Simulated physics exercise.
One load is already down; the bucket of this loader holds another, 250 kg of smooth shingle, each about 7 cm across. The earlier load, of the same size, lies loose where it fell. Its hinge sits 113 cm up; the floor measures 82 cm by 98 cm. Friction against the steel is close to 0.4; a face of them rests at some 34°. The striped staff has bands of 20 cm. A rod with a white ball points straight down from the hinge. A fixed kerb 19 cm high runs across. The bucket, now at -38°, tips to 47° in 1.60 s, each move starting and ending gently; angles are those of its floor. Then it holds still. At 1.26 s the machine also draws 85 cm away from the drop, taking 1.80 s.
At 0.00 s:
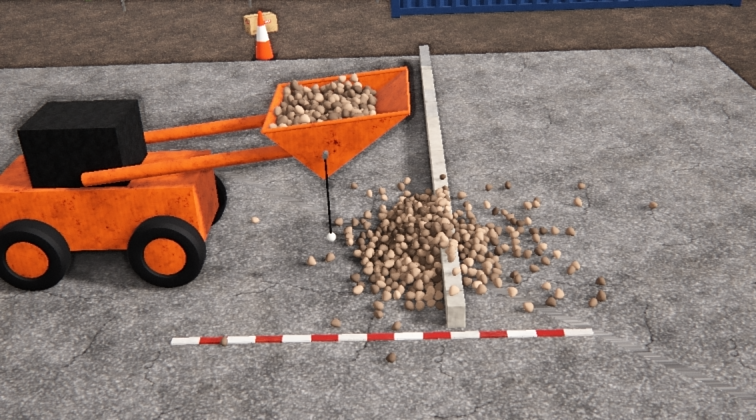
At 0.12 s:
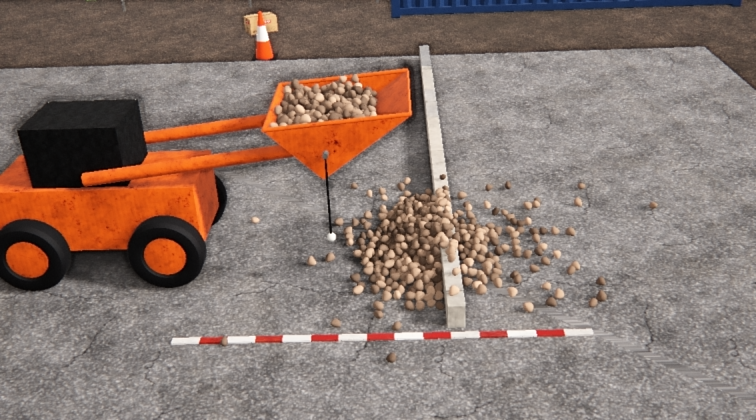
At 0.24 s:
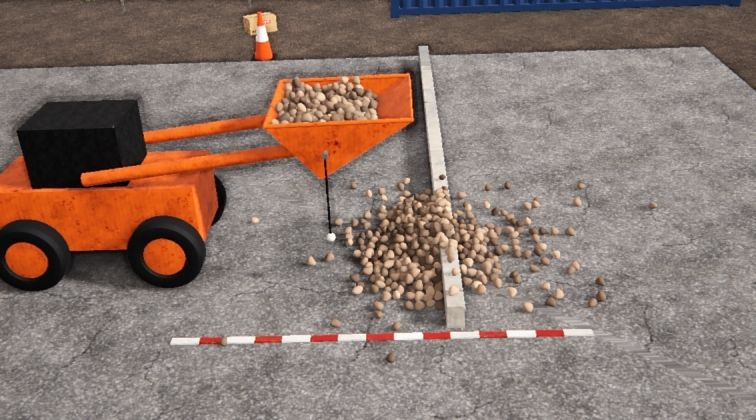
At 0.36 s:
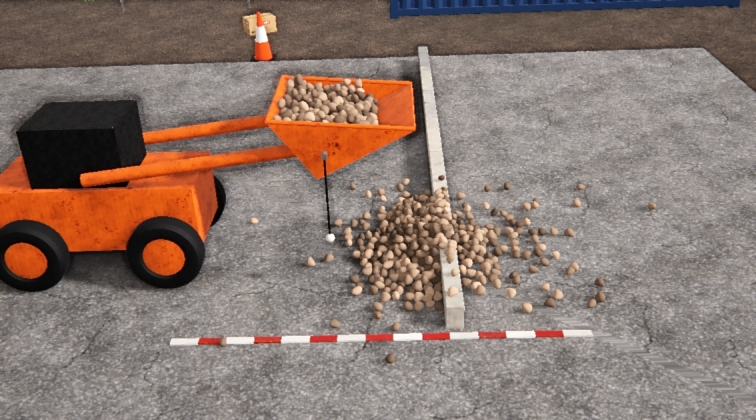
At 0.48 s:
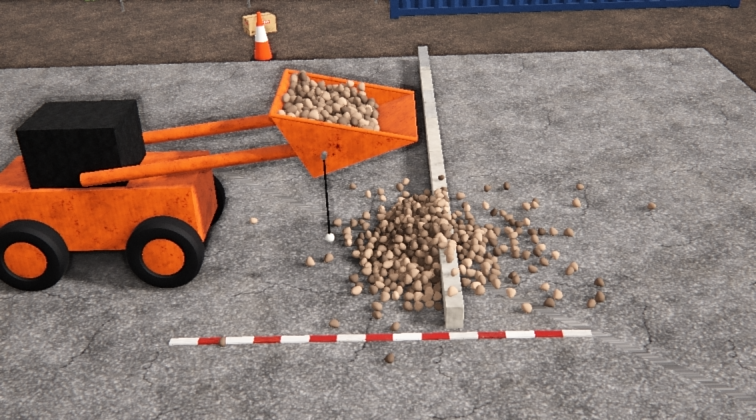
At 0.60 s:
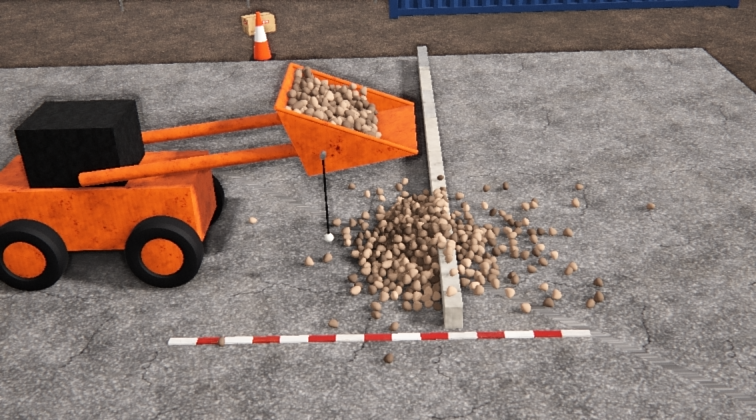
An orange loader slowly tilts its stone-filled bucket forward above a loose pile of stones.
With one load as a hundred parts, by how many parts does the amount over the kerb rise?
About 9 per cent.
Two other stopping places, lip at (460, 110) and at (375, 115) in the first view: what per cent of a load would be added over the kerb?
About 70 and 0 per cent.
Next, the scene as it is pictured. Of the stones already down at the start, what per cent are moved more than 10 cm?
Roughly 20 per cent of them.
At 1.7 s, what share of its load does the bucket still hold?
It holds some 5 per cent.
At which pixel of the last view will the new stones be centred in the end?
Near (398, 237).
After 1.2 s the floor is at 34°; in per cent of one load, 92 in the bucket, 86 on this side of the kerb, 22 over the kerb; the foremost stones are at (592, 243).
After 1.7 s the floor is at 47°; in per cent of one load, 7 in the bucket, 165 on this side of the kerb, 28 over the kerb; the foremost stones are at (592, 243).
After 3.5 s the floor is at 47°; in per cent of one load, 0 in the bucket, 169 on this side of the kerb, 31 over the kerb; the foremost stones are at (592, 243).
After 6.0 s the floor is at 47°; in per cent of one load, 0 in the bucket, 169 on this side of the kerb, 31 over the kerb; the foremost stones are at (592, 243). Net gain over the kerb, 9.
